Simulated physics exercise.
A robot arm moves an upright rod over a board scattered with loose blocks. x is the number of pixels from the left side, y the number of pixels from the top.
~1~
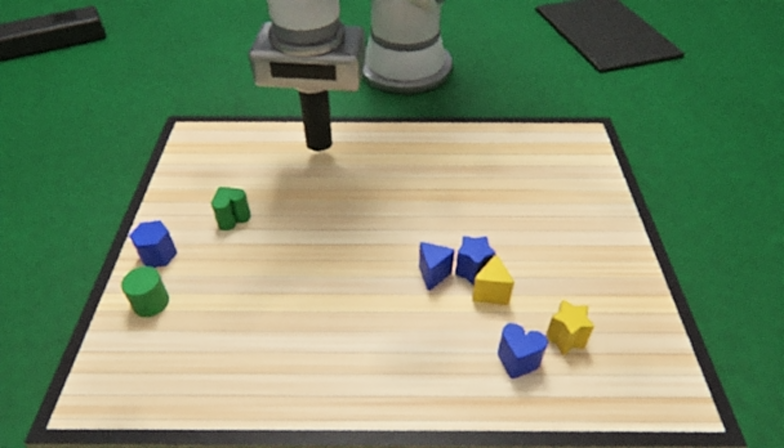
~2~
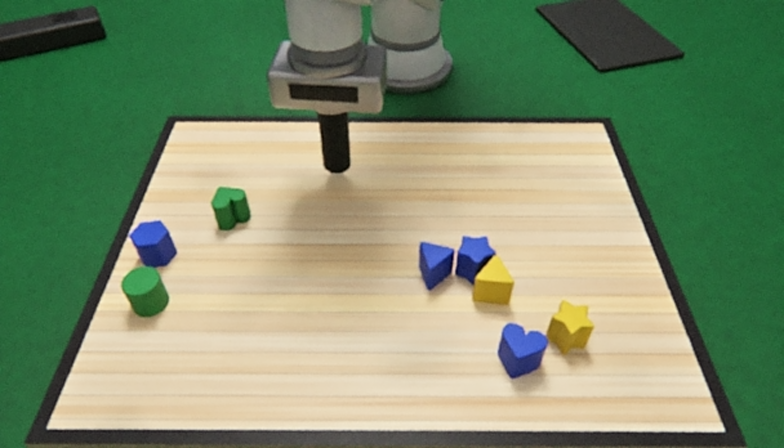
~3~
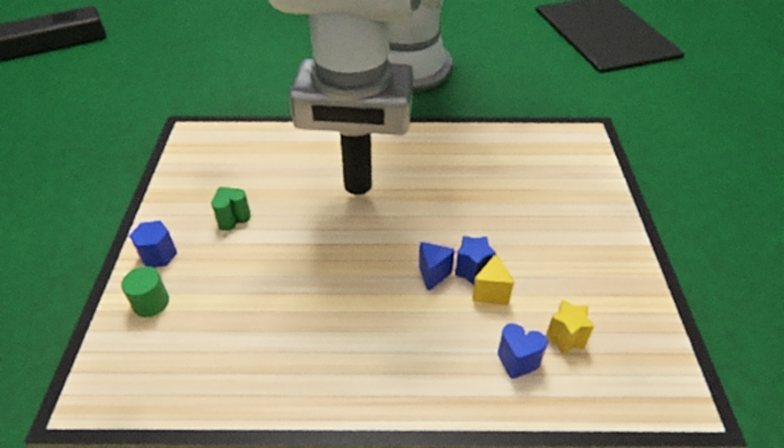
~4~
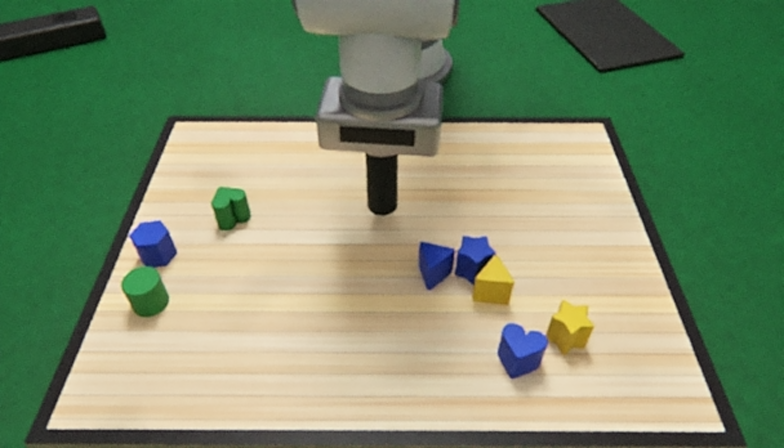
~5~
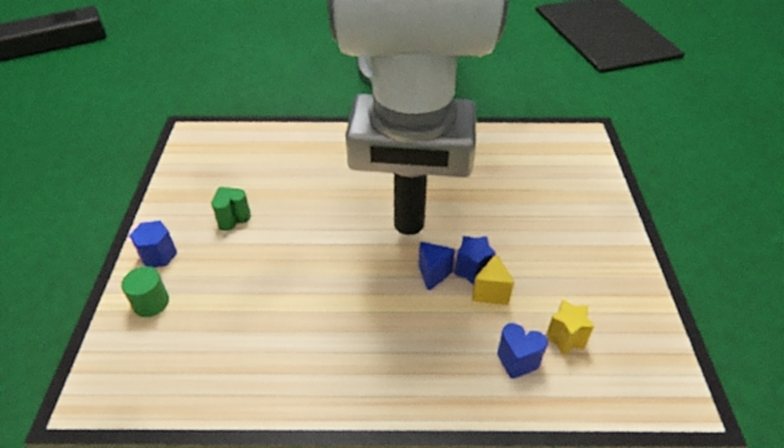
To begin with, a robot arm holds an upright black rod near the back of a wooden board scattered with blue, green and yellow blocks. The arm moves the rod steadily forward and to the right, bringing it close to the blue triangular block, while all the blocks stay still.
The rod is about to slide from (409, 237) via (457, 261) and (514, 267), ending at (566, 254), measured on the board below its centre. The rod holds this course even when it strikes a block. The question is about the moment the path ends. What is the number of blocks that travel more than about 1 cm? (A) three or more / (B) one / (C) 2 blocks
I'll go with C - 2 blocks.
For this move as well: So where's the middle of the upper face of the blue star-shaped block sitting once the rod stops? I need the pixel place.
It will likely be found at (551, 264).
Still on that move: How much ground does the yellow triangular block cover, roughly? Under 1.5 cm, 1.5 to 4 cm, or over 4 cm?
The 1.5 to 4 cm band.
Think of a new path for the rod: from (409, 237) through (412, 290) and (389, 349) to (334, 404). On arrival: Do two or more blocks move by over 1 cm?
No - that is not the case.
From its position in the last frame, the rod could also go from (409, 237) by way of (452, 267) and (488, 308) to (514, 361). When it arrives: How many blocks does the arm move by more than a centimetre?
Expect three or more.
On the path given first. One third of the way, rod (460, 248); blue star-shaped block (489, 250); yellow triangular block (499, 274), turned 20° clockwise.
Two thirds of the way, rod (519, 253); blue star-shaped block (543, 264), turned 35° clockwise; yellow triangular block (513, 283), turned 65° clockwise.
At the end, rod (570, 242); blue triangular block not moved; blue star-shaped block (551, 264), turned 65° clockwise; yellow triangular block (513, 283), turned 65° clockwise.
